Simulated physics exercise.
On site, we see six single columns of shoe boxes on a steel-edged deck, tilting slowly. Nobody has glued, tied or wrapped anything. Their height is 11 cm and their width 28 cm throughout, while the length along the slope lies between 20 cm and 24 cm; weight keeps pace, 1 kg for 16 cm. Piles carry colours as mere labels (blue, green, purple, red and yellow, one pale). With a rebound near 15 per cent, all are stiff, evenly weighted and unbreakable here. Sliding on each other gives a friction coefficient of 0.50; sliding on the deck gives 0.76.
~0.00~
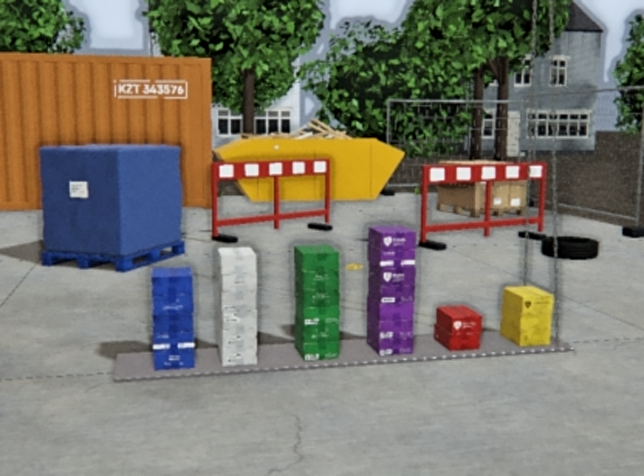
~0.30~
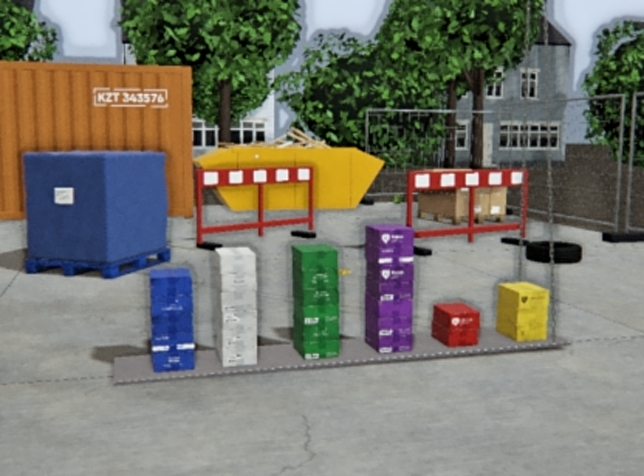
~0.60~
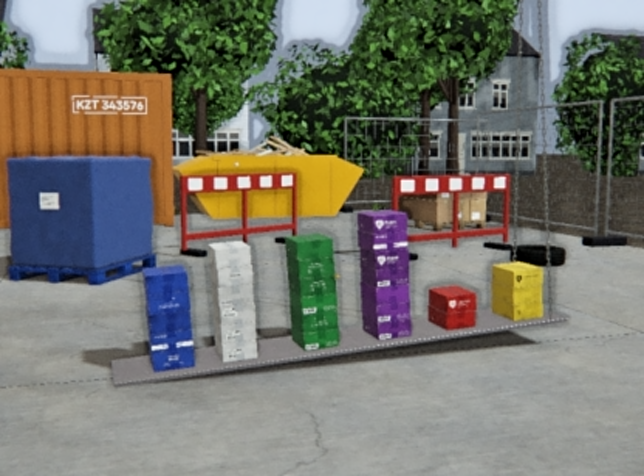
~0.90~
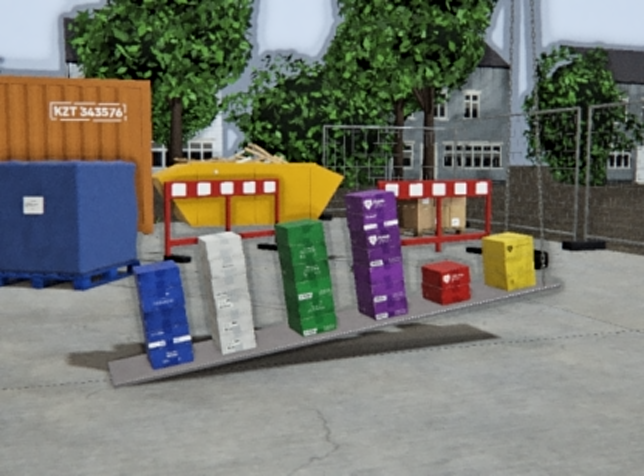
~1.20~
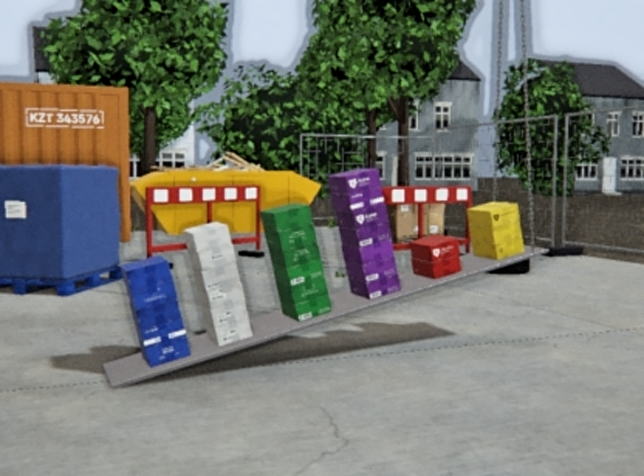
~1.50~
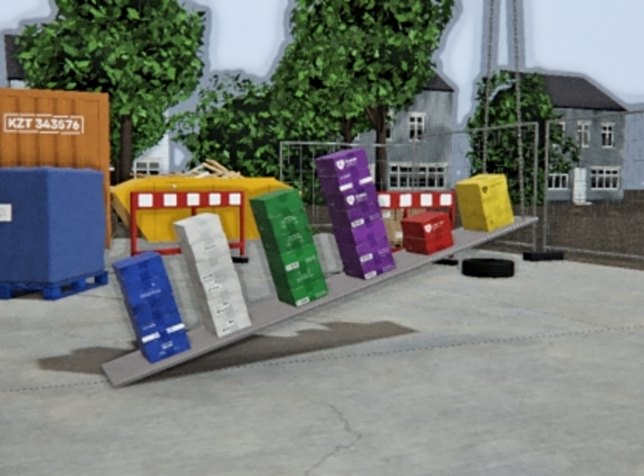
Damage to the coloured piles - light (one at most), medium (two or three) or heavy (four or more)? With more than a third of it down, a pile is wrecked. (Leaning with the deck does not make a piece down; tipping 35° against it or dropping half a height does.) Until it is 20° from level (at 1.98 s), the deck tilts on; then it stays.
Medium.
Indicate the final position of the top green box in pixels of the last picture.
About pixel (114, 301).
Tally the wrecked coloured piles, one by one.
That comes to 3 in all.
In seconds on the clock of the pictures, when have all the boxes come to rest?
Around 4.0 seconds.
Around 2.06 s, slope 20°; none of the 23 other boxes down, 13 disturbed; top purple box tipped 21°; top green box tipped 9°.
Around 2.58 s, slope 20°; 15 of the 23 other boxes down; top green box tipped 32°, 19 cm lower; top blue box tipped 32°, 15 cm lower.
Finally (4.4 s), slope 20°; 16 of the 23 other boxes down; top blue box upside down; top green box tipped 53°, 25 cm lower. Wrecked, blue, green and purple. Seen by the last camera, middles, top green box near (114, 301).
